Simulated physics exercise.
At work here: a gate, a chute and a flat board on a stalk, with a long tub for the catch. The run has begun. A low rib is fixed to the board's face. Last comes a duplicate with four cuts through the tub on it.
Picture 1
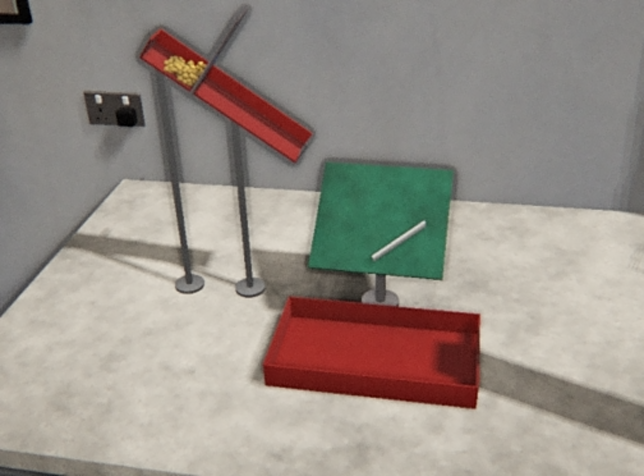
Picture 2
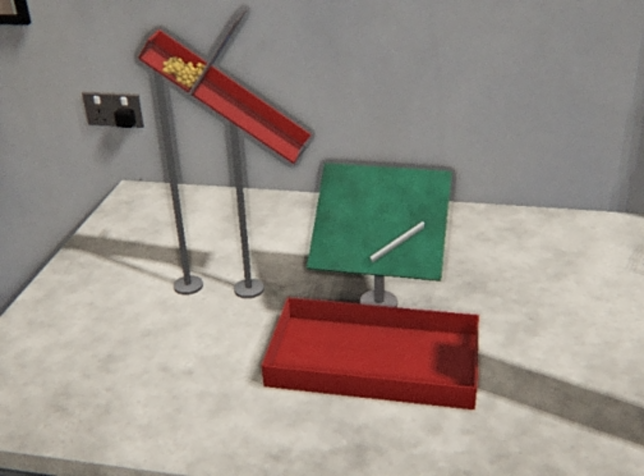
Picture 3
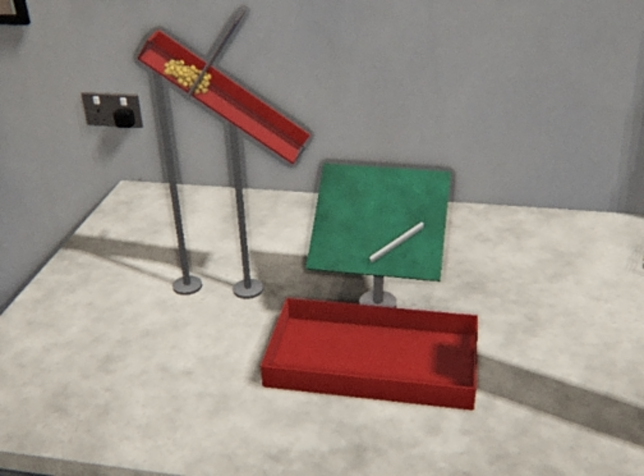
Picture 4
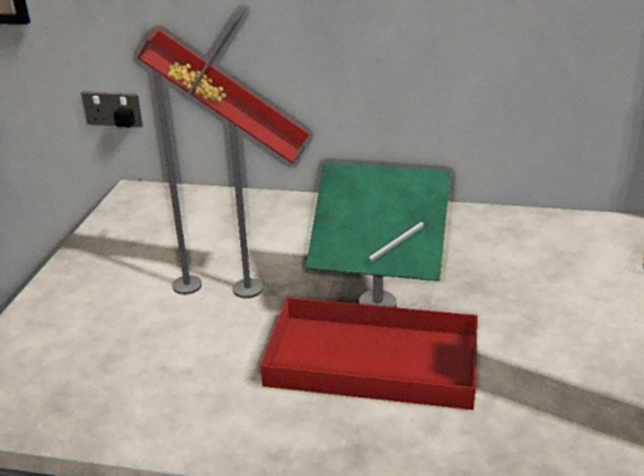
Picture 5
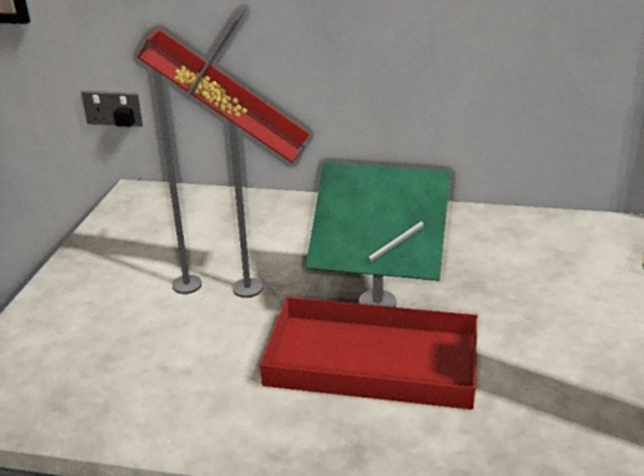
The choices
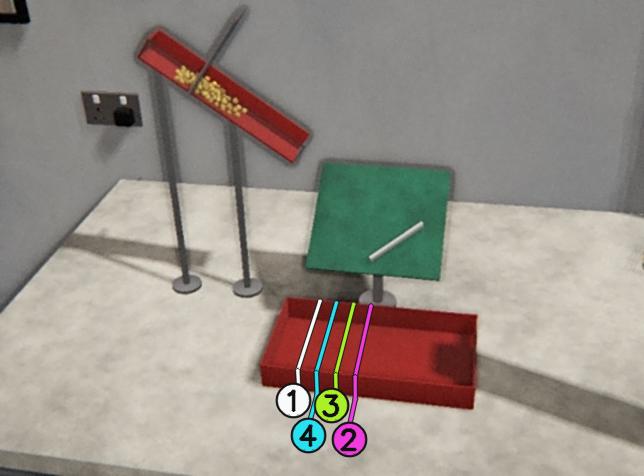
On a pale stone tabletop, small yellow pieces sliding down a tilted red chute toward the right, above a green board and empty red tray.
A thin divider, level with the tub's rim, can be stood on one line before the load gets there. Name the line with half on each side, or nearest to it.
Line 3.
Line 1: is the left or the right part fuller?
Right.
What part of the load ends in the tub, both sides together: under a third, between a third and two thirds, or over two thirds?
About that: Over two thirds.
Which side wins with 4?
More lands on the right.
On the marked copy, line 1 crosses the front rim at (298, 369); line 2 crosses the front rim at (355, 375); line 3 crosses the front rim at (335, 373); line 4 crosses the front rim at (316, 371).
With 1, of what is caught, none at all on the left of the divider, the whole lot on the right.
With 2, of what is caught, the bulk on the left of the divider, a small share on the right.
With 3, of what is caught, close to half on the left of the divider, close to half on the right.
With 4, of what is caught, a small share on the left of the divider, all but a few on the right.
